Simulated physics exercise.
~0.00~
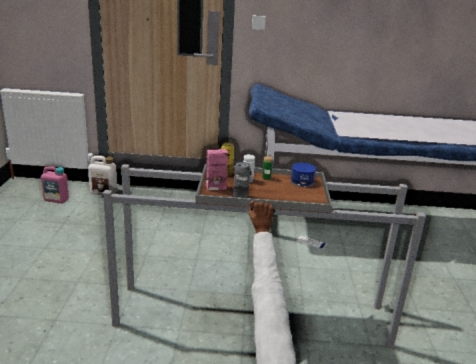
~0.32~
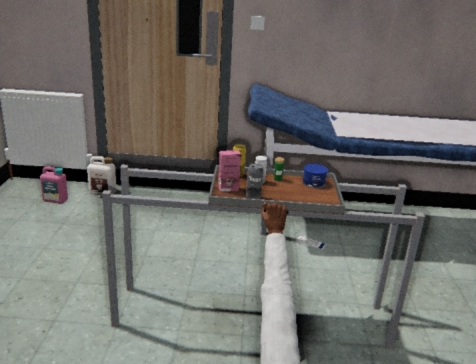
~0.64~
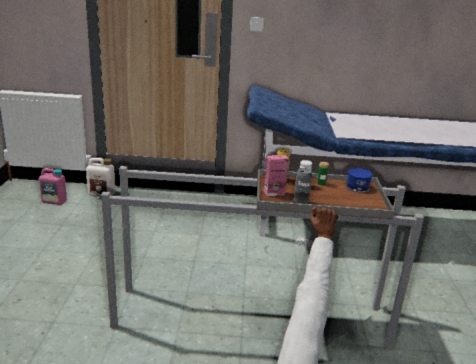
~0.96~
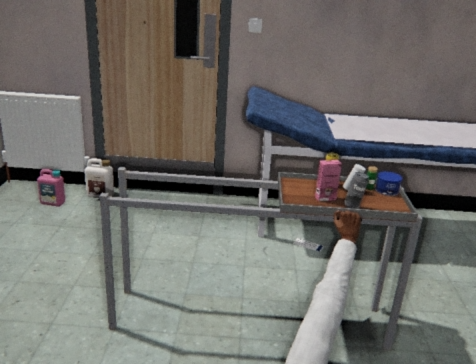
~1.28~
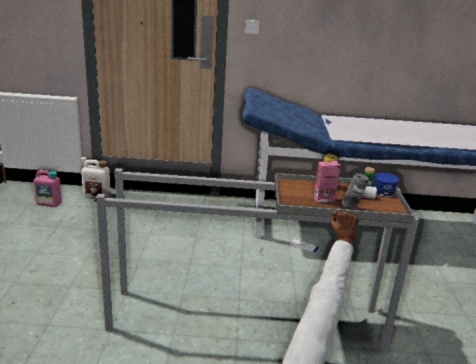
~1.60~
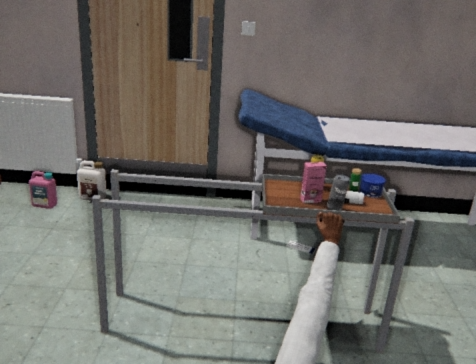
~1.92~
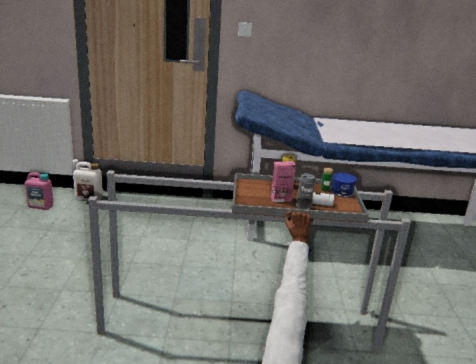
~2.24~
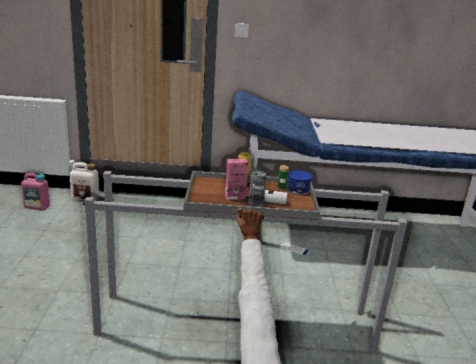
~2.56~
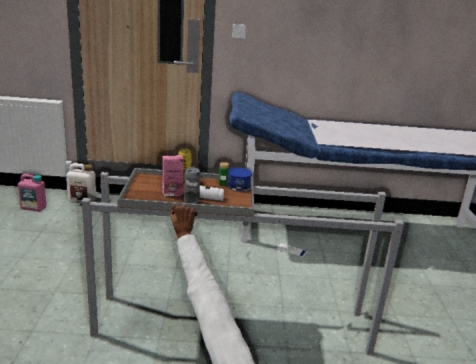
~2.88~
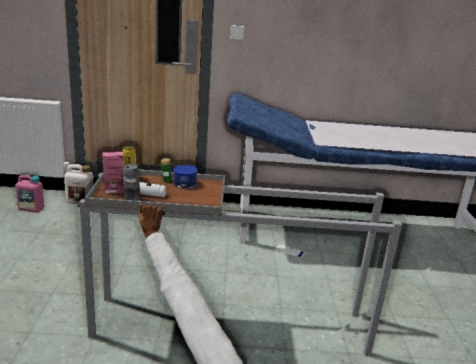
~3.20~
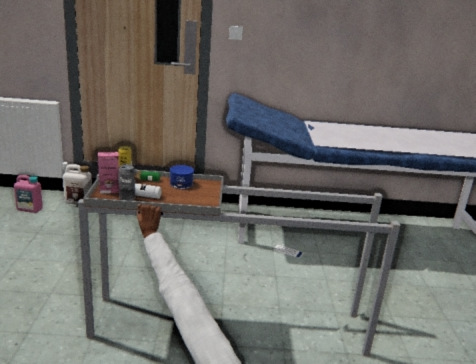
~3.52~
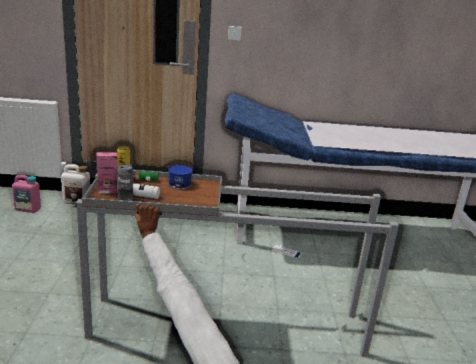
In a room with a wooden door and a blue-topped bed, a hand slid a tray of small containers right along a metal rack, tipping a white one over, then pulled it far left, where a green one ended up lying down too.
